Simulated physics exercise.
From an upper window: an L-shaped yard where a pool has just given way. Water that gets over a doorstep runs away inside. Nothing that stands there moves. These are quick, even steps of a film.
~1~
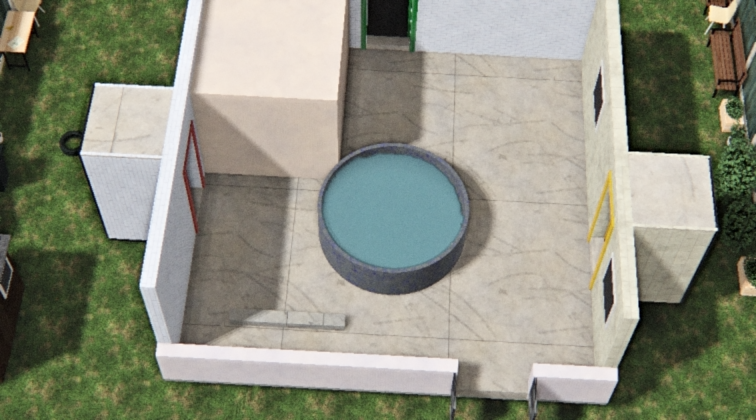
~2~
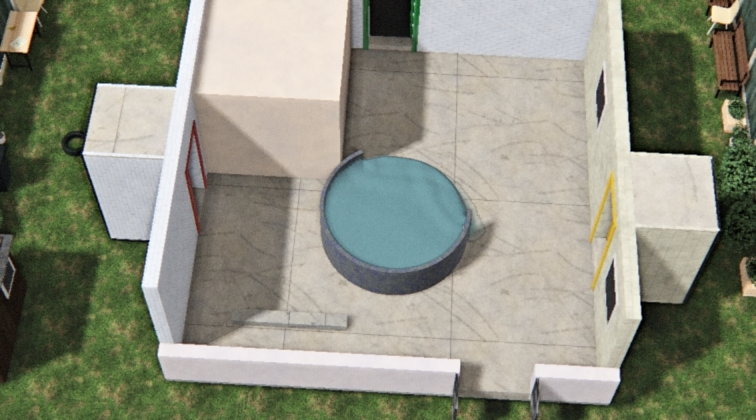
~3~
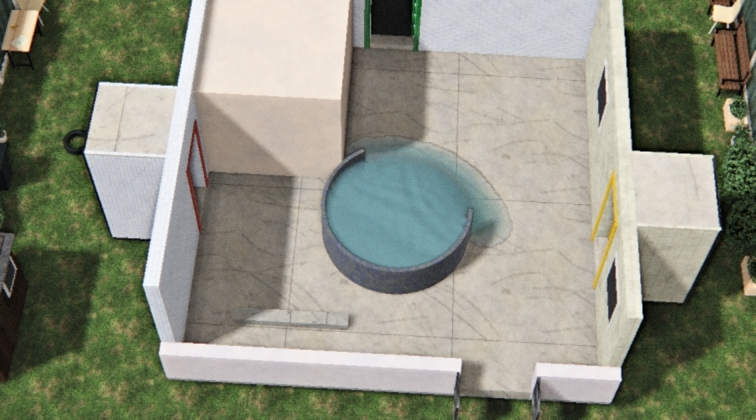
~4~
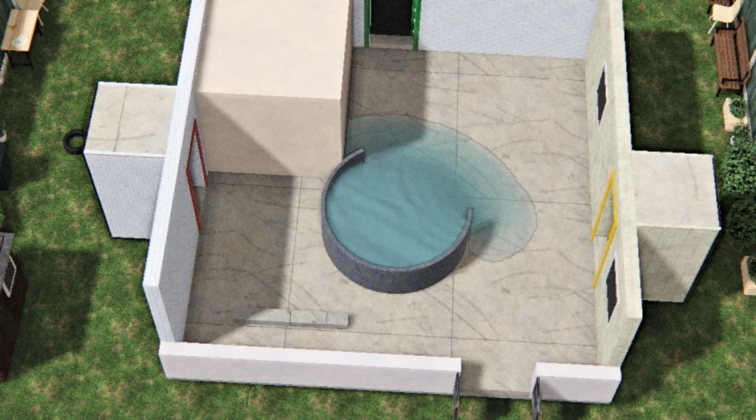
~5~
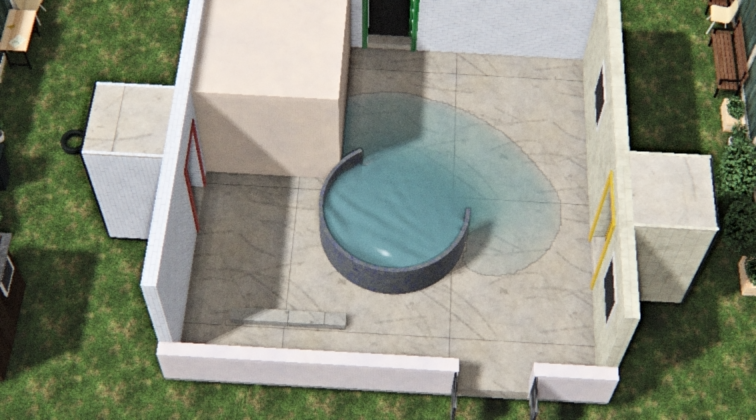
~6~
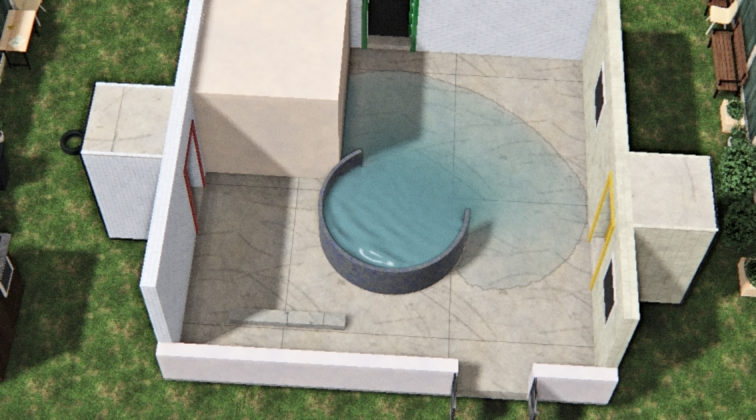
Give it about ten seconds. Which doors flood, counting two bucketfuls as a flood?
One by one: The red door admits no more than that; the yellow door admits no more than that; the green door lets in a lot.
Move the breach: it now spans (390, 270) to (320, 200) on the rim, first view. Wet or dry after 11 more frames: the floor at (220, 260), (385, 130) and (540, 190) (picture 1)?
One after the other: Wet, dry, not flooded.
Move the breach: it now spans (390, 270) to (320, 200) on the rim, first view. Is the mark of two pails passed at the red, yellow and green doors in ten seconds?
In short: Red door floods; yellow door stays under; green door is under.
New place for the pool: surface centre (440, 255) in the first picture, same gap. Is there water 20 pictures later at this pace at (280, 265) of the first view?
Verdict: No water.
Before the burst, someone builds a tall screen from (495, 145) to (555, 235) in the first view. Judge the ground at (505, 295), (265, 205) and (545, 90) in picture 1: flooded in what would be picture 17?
One after the other: Covered, no water, flooded.
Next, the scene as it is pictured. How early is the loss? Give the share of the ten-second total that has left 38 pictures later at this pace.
Near 50 in a hundred.
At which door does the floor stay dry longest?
Last comes the door marked red.
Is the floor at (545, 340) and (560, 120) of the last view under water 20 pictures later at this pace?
As listed: Flooded, wet.
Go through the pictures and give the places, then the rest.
The first picture shows still water in the round tank at (393, 208).
In the second picture, the front is at (475, 237), out from the gap on the round tank's far side.
In the third picture, water pours out on the round tank's far side and has run to (501, 238).
In the fourth picture, the front is at (520, 244), out from the gap on the round tank's far side.
In the fifth picture, water pours out on the round tank's far side and has run to (543, 248).
In the sixth picture, the front is at (574, 240), out from the gap on the round tank's far side.
A moment on, water covers 45 % of the floor; the red door not reached, the yellow door wet at the sill, nothing in, the green door over two buckets in.
Next, water covers 50 % of the floor; the red door not reached, the yellow door wet at the sill, nothing in, the green door far over two buckets in.
Then, water covers 60 % of the floor; the red door not reached, the yellow door wet at the sill, nothing in, the green door far over two buckets in.
Later, water covers 70 % of the floor; the red door not reached, the yellow door wet at the sill, nothing in, the green door far over two buckets in.
In the end, water covers 85 % of the floor; the red door under two buckets in, the yellow door wet at the sill, nothing in, the green door far over two buckets in.
